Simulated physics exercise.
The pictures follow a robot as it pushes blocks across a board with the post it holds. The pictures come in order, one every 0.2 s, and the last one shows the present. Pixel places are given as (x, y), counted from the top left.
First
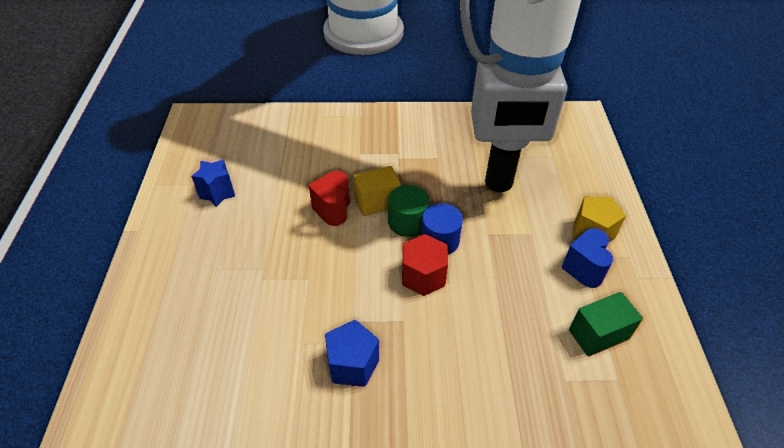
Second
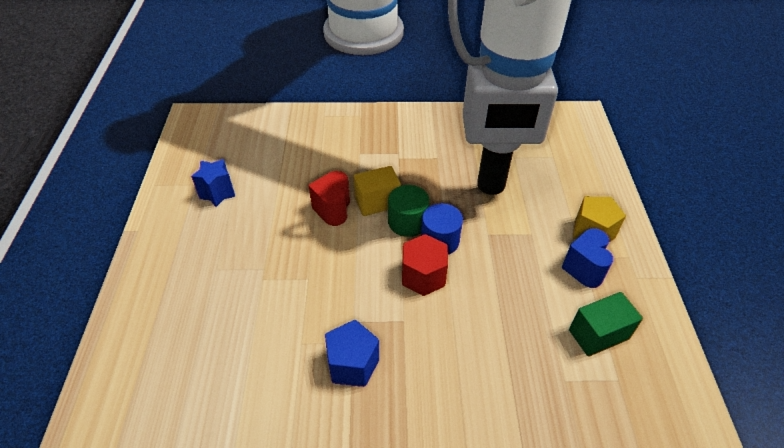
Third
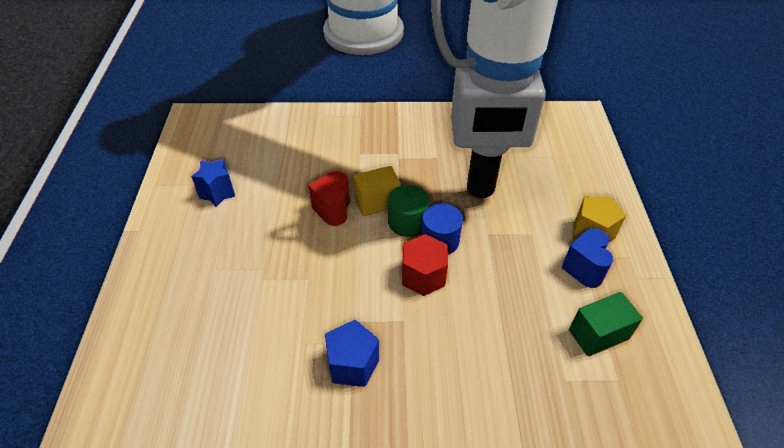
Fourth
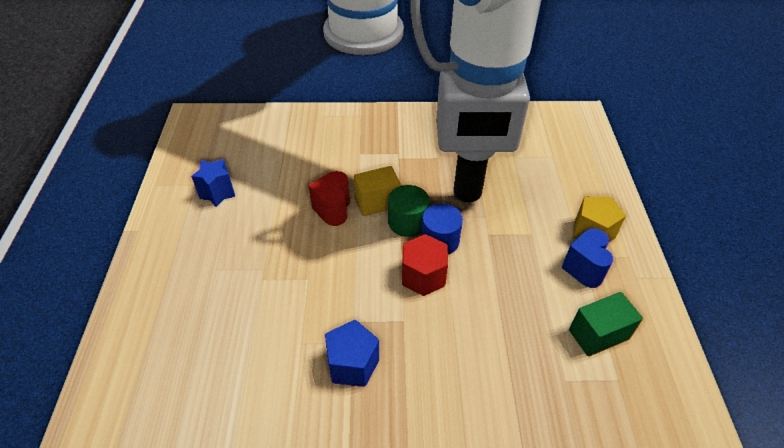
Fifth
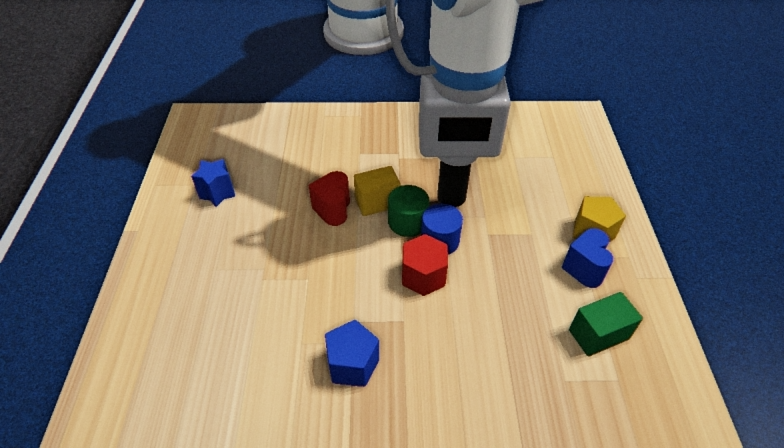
On a wooden table scattered with colourful blocks, a robot arm slid its black post a short way left, coming in close behind the blue and green round blocks, while every block stayed still.
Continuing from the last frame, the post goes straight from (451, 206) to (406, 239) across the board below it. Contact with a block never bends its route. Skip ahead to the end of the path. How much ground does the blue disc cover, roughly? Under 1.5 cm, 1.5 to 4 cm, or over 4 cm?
It will fall in the middle band, 1.5 to 4 cm.
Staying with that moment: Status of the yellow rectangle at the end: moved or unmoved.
It keeps its position.
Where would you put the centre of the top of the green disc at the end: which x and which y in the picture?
For the centre of its top, I'd go with (371, 209).
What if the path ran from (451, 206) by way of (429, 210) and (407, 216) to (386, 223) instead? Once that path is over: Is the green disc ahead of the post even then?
Yes.
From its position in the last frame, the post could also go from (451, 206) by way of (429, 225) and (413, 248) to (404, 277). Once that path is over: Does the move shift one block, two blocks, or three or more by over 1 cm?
I'm going with three or more.
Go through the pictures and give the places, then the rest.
The first frame shows tip of the post (499, 183), middles of tops, yellow rectangle (377, 179), green disc (409, 199), red hexagonal block (425, 253), blue disc (443, 218).
The second frame shows post (491, 185), nothing pushed.
The third frame shows post (481, 188), nothing pushed.
The fourth frame shows post (468, 192), nothing pushed.
The fifth frame shows post (452, 197), yellow rectangle (377, 179), green disc (409, 199), red hexagonal block (425, 253), blue disc (443, 218).
The first path, step by step. Halfway along, post (428, 213); green disc (394, 204); red hexagonal block (425, 258); blue disc (439, 226).
At the end, post (406, 230); yellow rectangle unmoved; green disc (371, 209); red hexagonal block (426, 269), turned 20° clockwise; blue disc (436, 234).
